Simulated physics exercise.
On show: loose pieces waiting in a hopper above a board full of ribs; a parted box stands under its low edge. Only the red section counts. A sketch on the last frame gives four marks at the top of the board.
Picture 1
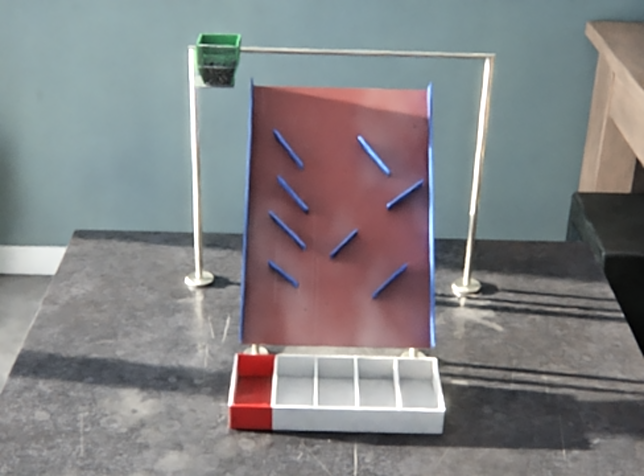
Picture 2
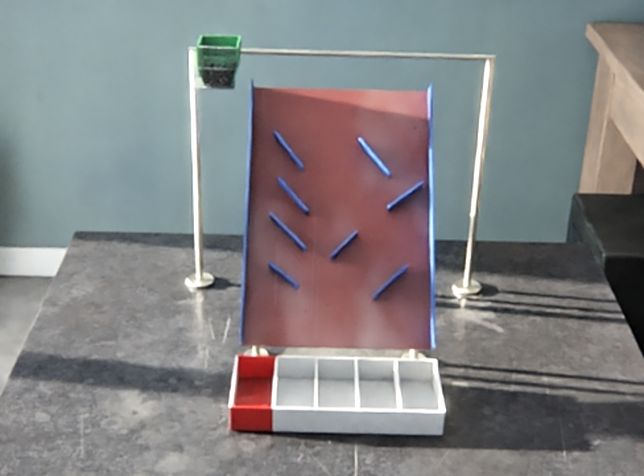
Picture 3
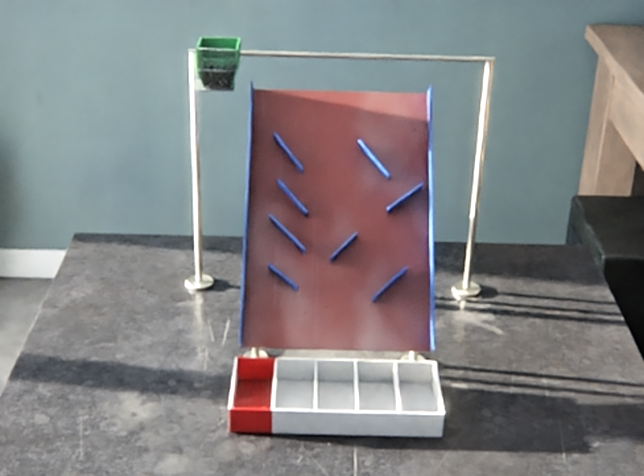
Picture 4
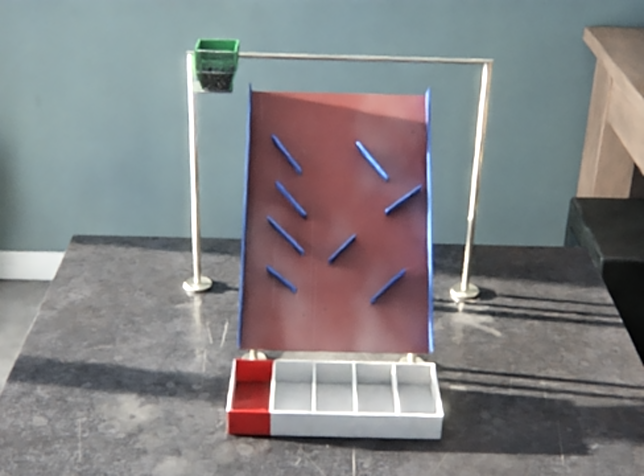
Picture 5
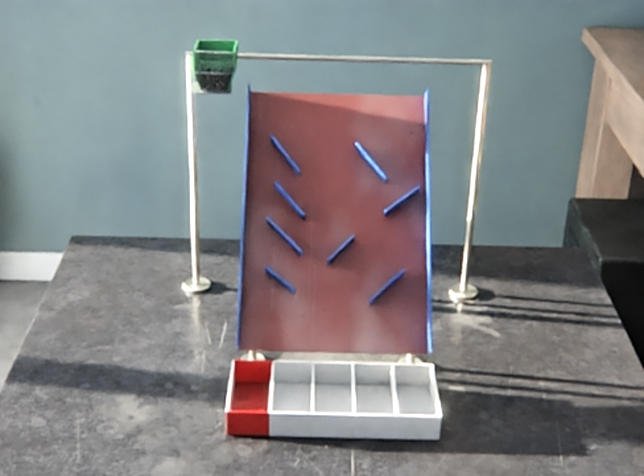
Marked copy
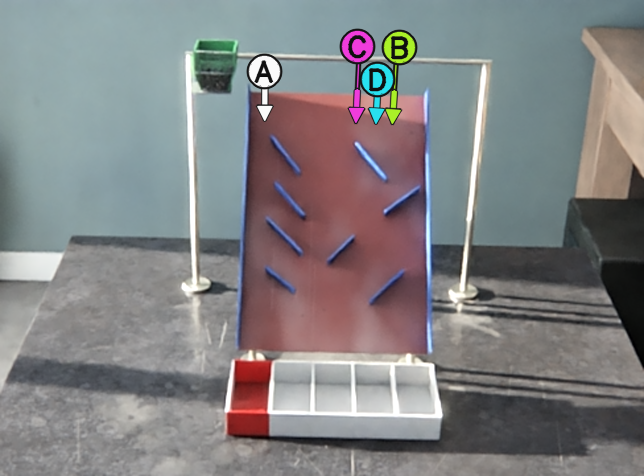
The footage shows a small green hopper of dark pieces hanging at the upper left of a reddish board with blue ribs, above a parted white box with a red left section; nothing moves apart from slight camera drift.
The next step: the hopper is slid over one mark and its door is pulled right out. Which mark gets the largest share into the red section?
Use mark A.
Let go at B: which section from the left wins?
The third from the left.
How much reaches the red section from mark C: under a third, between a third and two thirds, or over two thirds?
Under a third.
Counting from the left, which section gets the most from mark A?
The first from the left.
On the marked copy, mark A meets the board at (264, 115); mark B meets the board at (392, 118); mark C meets the board at (356, 117); mark D meets the board at (376, 118).
If A is chosen, about two thirds in the red section, about a third in other sections.
If B is chosen, a stray few in the red section, about two thirds in other sections, about a quarter held on the board.
If C is chosen, none in the red section, nearly all in other sections, a stray few held on the board, a stray few outside the box.
If D is chosen, none in the red section, nearly all in other sections, a small part held on the board.
